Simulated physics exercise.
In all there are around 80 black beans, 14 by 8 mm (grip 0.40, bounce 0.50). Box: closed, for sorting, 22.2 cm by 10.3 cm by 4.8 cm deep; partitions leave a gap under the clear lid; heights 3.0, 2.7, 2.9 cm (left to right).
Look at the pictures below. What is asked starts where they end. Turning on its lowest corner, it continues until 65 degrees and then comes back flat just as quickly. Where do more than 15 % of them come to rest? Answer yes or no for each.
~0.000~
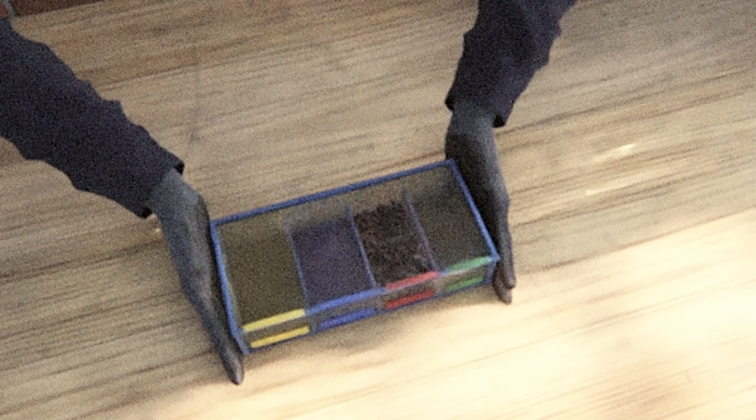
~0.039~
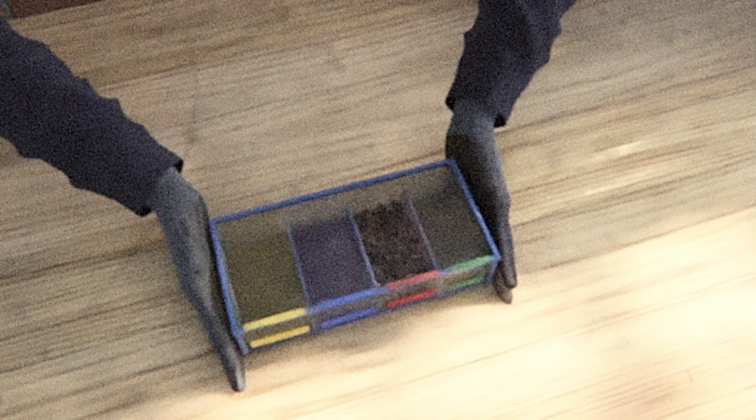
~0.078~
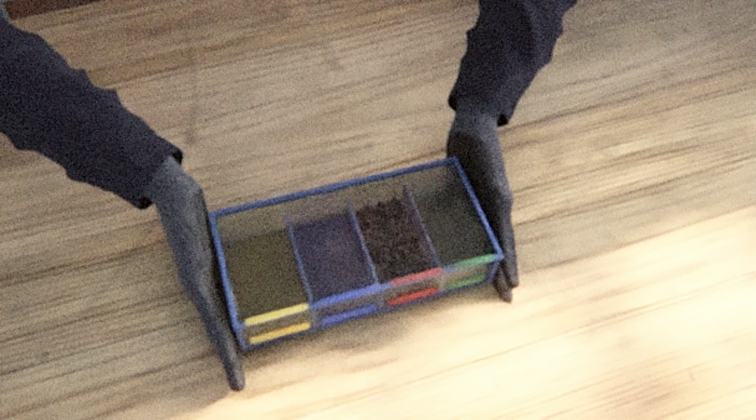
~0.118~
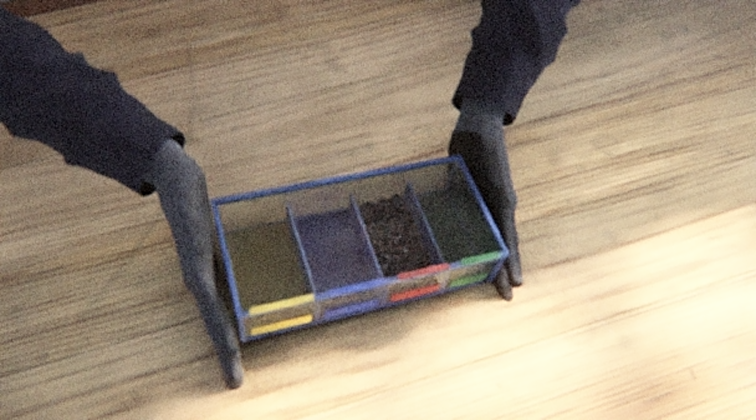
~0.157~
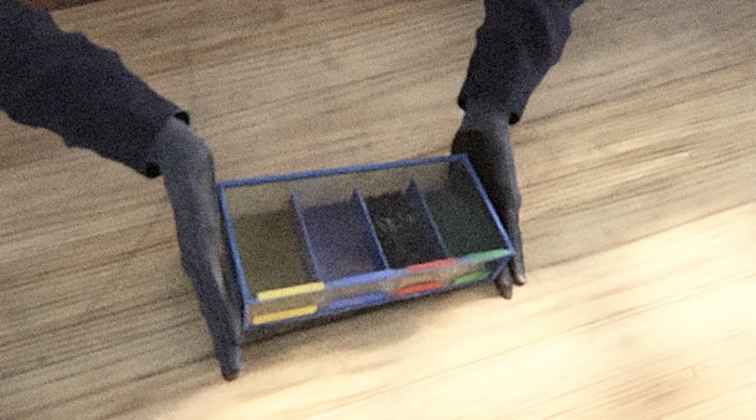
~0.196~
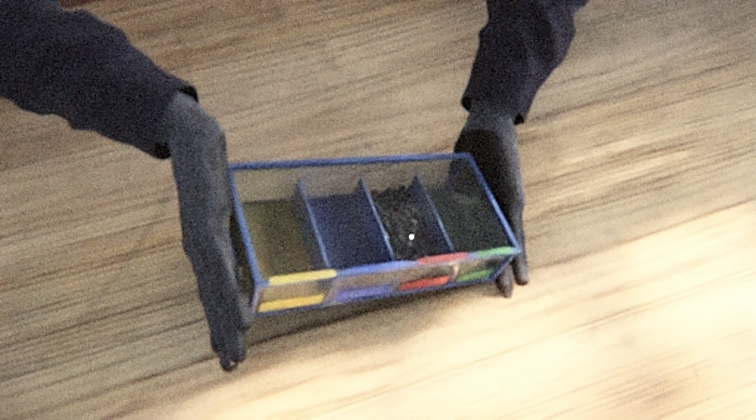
Red: Yes, blue: No, green: No, yellow: No.
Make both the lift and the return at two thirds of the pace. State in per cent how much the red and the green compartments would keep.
You'd end up with red at 100 percent and green at 0 percent.
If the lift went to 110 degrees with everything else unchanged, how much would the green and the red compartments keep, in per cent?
With that change it's green at 80 per cent and red at 20 per cent.
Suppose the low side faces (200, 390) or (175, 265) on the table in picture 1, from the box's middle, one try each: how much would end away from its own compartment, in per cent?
That would be close to 25 per cent, then close to 25 per cent.
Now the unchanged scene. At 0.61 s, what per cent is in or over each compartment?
Red 100; blue 0; green 0; yellow 0.
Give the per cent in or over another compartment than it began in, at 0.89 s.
Estimate: Roughly 5 in a hundred.
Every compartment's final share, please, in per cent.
Going by colour, red ends with 95, blue with 0, green with 5 and yellow with 0.
Then, at 0.61 s, tilt 64 degrees; red 100 %.
After 0.89 s, tilt 26 degrees; red 95 %, green 5 %.
Then, at 1.28 s, tilt 0 degrees; red 95 %, green 5 %.
At rest (1.6 s), red 95 %, blue 0 %, green 5 %, yellow 0 %.
